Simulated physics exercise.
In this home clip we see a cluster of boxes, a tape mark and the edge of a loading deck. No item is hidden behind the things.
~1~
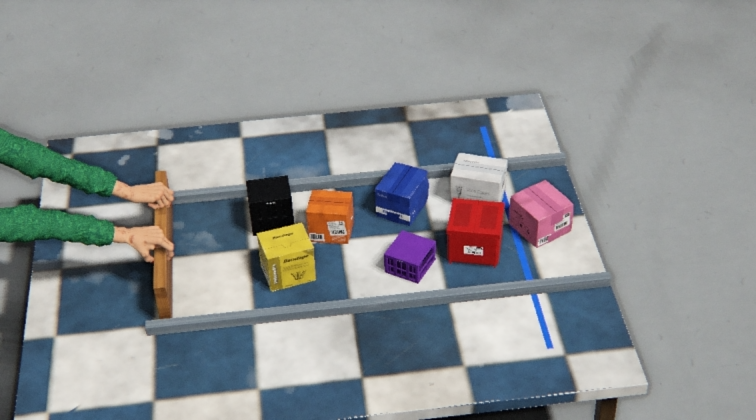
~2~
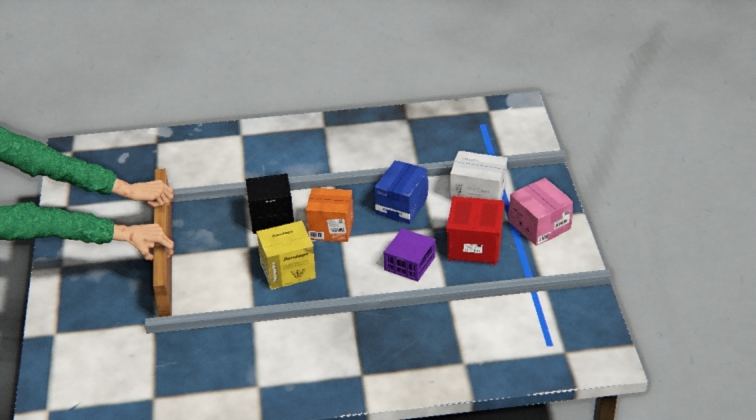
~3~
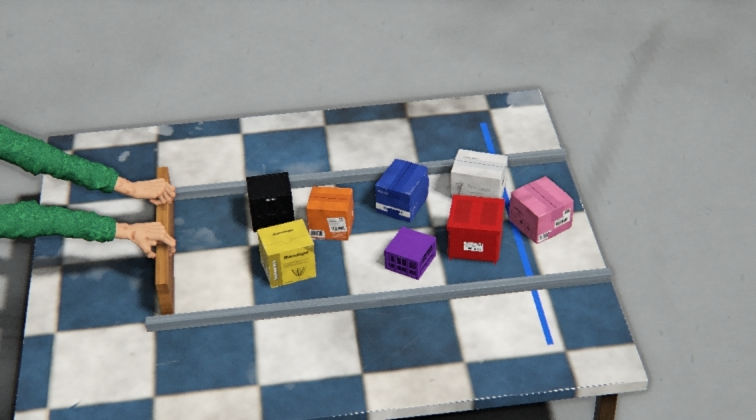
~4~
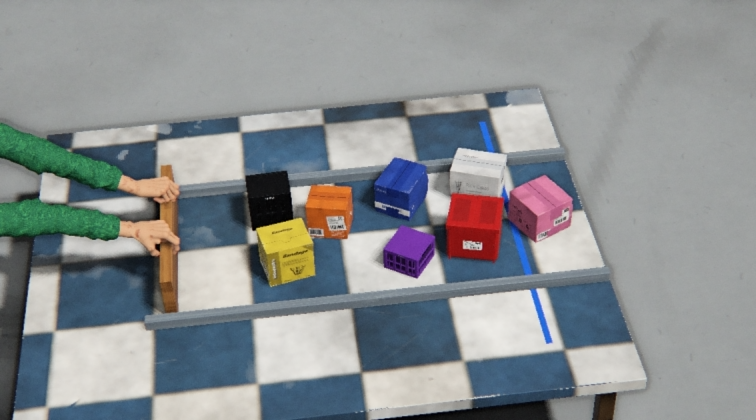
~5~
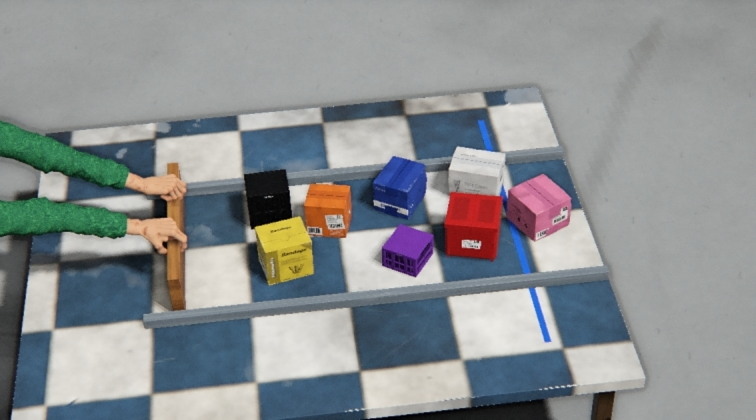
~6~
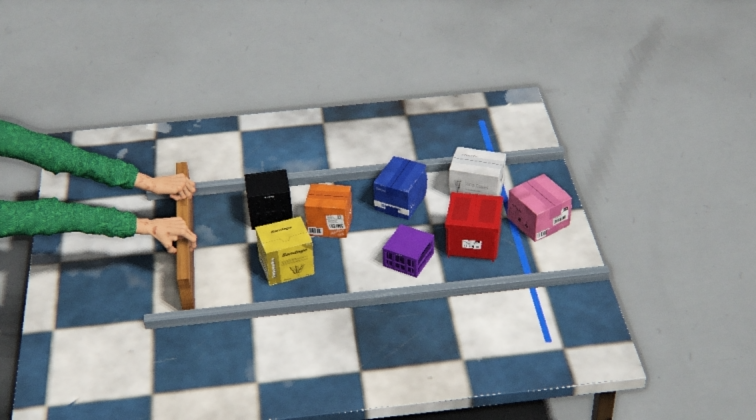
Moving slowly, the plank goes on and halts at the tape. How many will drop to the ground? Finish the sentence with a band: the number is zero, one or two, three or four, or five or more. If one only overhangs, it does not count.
The number is three or four.
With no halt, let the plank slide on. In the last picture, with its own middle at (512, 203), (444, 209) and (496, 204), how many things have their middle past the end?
Place by place: 3, 1 and 3.
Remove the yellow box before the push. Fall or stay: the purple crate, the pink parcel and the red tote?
Result - purple crate: It stays aboard; pink parcel: It comes off; red tote: It stays aboard.
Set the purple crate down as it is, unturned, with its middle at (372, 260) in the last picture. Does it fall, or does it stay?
Started there, the object is not lost.
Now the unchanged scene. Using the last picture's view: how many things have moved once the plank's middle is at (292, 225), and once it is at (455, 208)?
The number moved is 3 and then 8.
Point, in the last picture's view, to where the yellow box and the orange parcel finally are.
The yellow box ends at (543, 230) and the orange parcel at (558, 199).
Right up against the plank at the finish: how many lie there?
Contact count: 2.
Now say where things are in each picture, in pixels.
Pink parcel (541, 214); white parcel (479, 182); red tote (475, 233); plank (164, 245); tape (513, 227), in the first picture.
White parcel (478, 180); black crate (270, 204), in the second picture.
Red tote (476, 229); orange parcel (330, 213), in the third picture.
Pink parcel (540, 209); plank (169, 239), in the fourth picture.
White parcel (477, 176); purple crate (408, 251), in the fifth picture.
Pink parcel (540, 208); white parcel (477, 176); red tote (474, 227); plank (186, 236); tape (512, 221), in the sixth picture.
Soon after, none off yet; pink parcel at rest near (540, 208); white parcel at rest near (477, 176); red tote at rest near (474, 227).
Then, none off yet; pink parcel moved a little near (558, 201); white parcel moved a little near (504, 170); red tote moved about its own width near (518, 223).
At rest, the number that fall off is three or four; fallen, red tote, white parcel and pink parcel.
